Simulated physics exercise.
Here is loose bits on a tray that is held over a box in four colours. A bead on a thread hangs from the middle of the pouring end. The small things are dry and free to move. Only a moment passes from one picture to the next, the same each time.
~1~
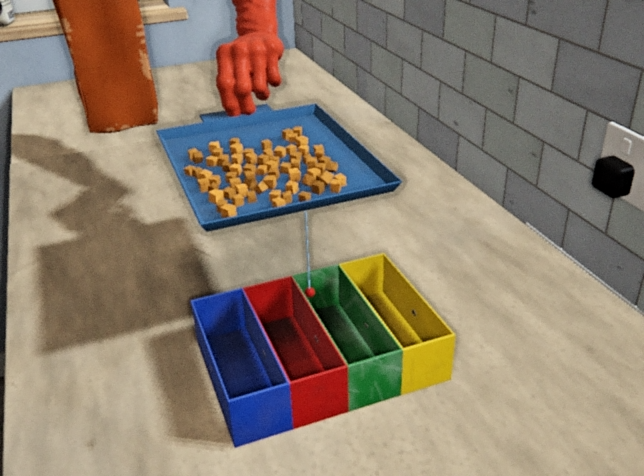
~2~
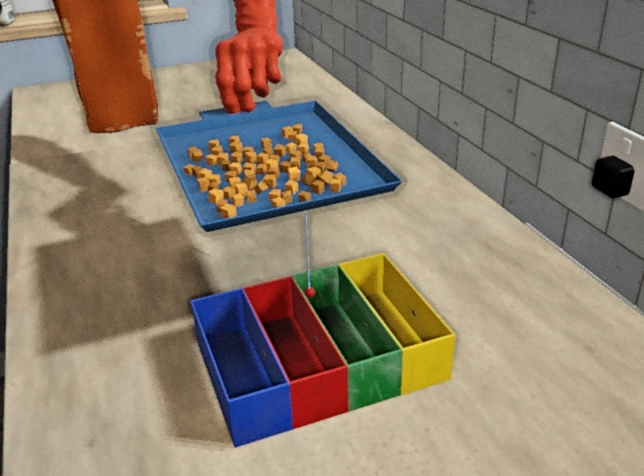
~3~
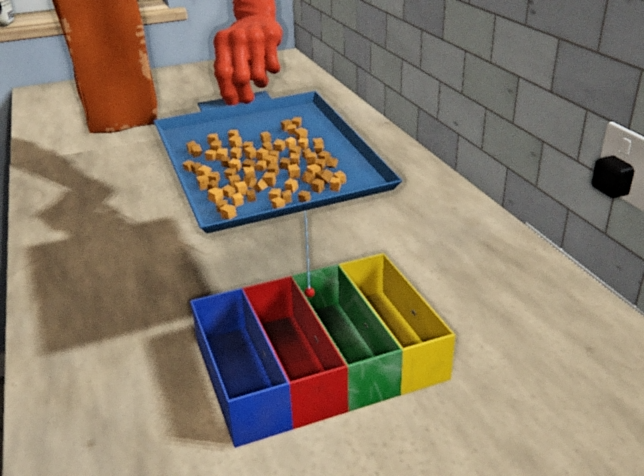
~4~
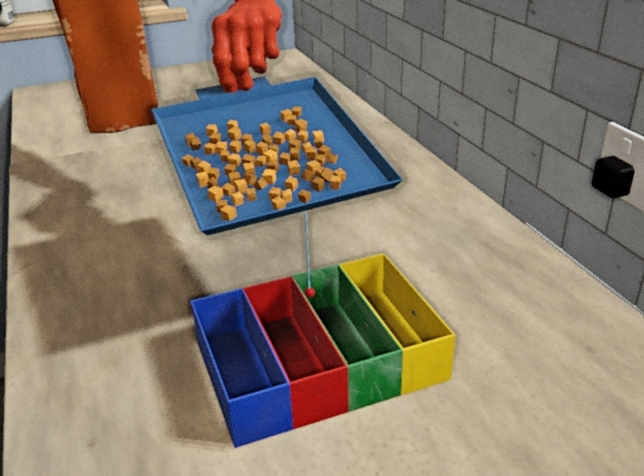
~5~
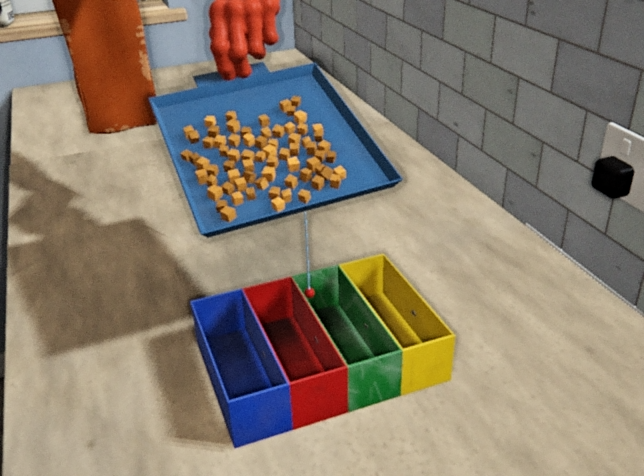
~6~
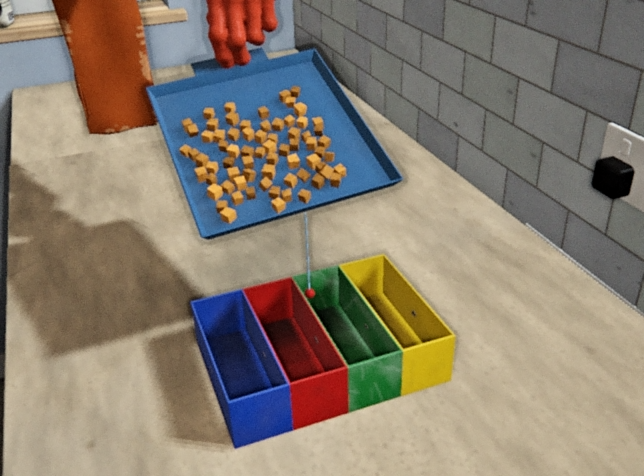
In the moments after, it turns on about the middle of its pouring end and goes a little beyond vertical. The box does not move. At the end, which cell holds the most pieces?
Fullest: The blue cell.
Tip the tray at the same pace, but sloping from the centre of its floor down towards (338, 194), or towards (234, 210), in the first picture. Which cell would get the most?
The first try: The yellow one. The second: The cell in blue.
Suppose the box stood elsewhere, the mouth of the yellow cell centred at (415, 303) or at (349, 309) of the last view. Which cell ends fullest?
At the first place the blue cell, at the second the cell in red.
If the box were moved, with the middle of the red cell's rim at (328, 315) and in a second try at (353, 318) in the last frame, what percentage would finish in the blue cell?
About 40 and 20 per cent.
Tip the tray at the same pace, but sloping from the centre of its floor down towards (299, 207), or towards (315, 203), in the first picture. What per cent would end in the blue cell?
In turn 30 and 0 in a hundred.
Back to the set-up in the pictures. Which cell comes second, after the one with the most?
In second place: Red.
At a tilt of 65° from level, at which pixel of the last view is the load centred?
At about (258, 211).
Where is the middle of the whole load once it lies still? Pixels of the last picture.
Roughly at (250, 389).
Soon after the last picture, tray tipped steeply; most on the tray; a small part in the blue cell; a stray few in the red cell; a small part falling or outside the box.
A little later, tray tipped past a quarter turn; about half in the blue cell; about a quarter in the red cell; a small part in the green cell; a small part falling or outside the box.
Later still, tray tipped past a quarter turn; about half in the blue cell; about a quarter in the red cell; a small part in the green cell; a stray few in the yellow cell; a small part falling or outside the box.
At rest, tray tipped past a quarter turn; about half in the blue cell; about a quarter in the red cell; a small part in the green cell; a stray few in the yellow cell; a small part outside the box.
